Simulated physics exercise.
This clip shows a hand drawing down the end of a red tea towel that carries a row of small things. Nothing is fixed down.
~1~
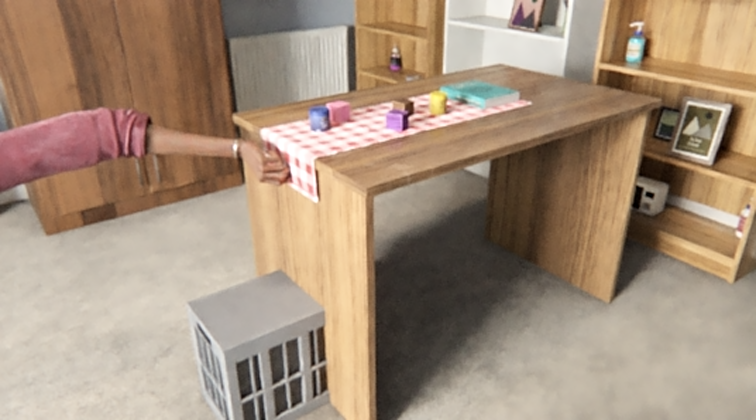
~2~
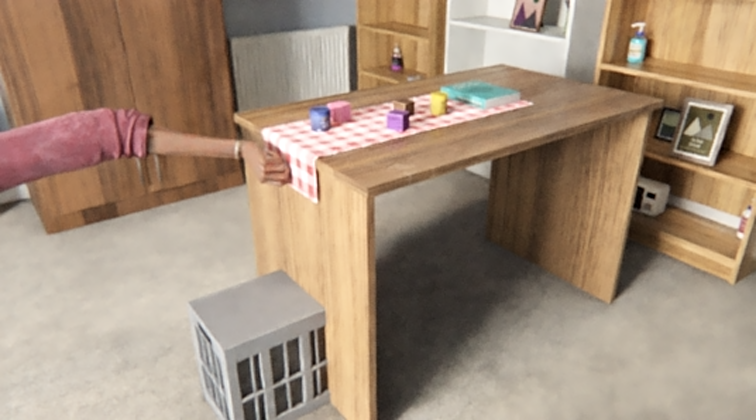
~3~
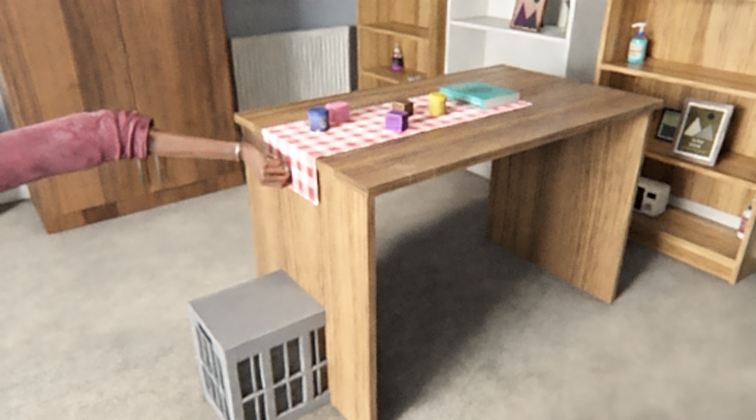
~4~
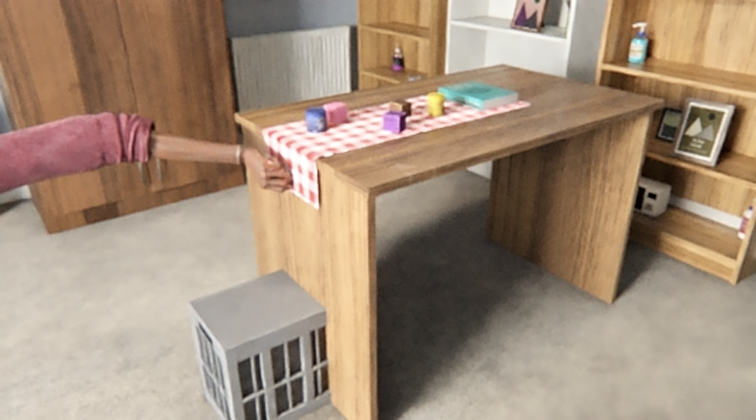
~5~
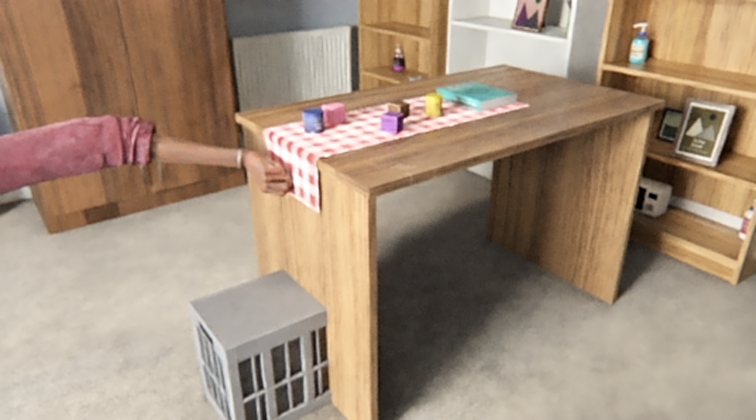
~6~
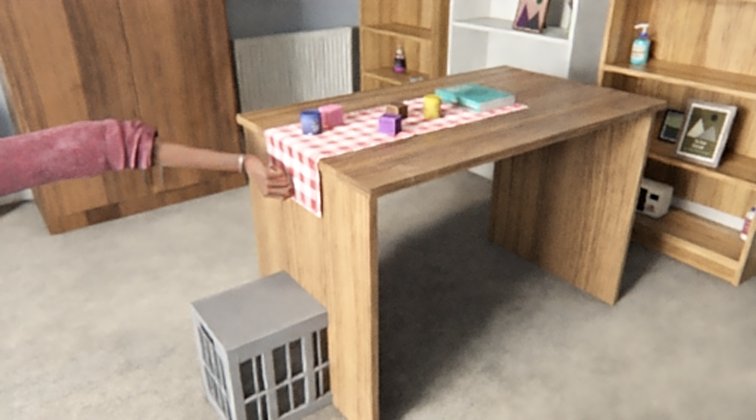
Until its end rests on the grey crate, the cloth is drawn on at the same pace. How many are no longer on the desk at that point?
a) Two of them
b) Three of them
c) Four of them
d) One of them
Three of them (b).
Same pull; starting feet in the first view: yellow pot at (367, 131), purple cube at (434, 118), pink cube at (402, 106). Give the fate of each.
Here's how it goes: The yellow pot leaves the top, the purple cube remains in place and the pink cube remains in place.
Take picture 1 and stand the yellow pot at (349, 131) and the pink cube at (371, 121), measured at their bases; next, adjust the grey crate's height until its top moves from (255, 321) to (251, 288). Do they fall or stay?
Yellow pot is gone, pink cube stays.
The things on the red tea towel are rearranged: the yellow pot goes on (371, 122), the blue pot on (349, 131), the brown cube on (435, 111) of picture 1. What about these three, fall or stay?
Here's the result: The yellow pot leaves the top, the blue pot leaves the top and the brown cube remains in place.
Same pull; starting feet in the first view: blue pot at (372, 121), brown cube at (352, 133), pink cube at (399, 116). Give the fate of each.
Final state: The blue pot is no longer up, the brown cube is no longer up, the pink cube is still in place.
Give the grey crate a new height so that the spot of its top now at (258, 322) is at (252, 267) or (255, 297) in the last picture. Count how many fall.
Then 1 and 2.
Soon after, hem near (295, 223); all still up.
Then, hem near (296, 262); blue pot and pink cube gone.
Further on, hem on the crate; blue pot, pink cube and purple cube gone.
At rest, hem on the crate; blue pot, pink cube and purple cube gone. The count of fallen things is three.
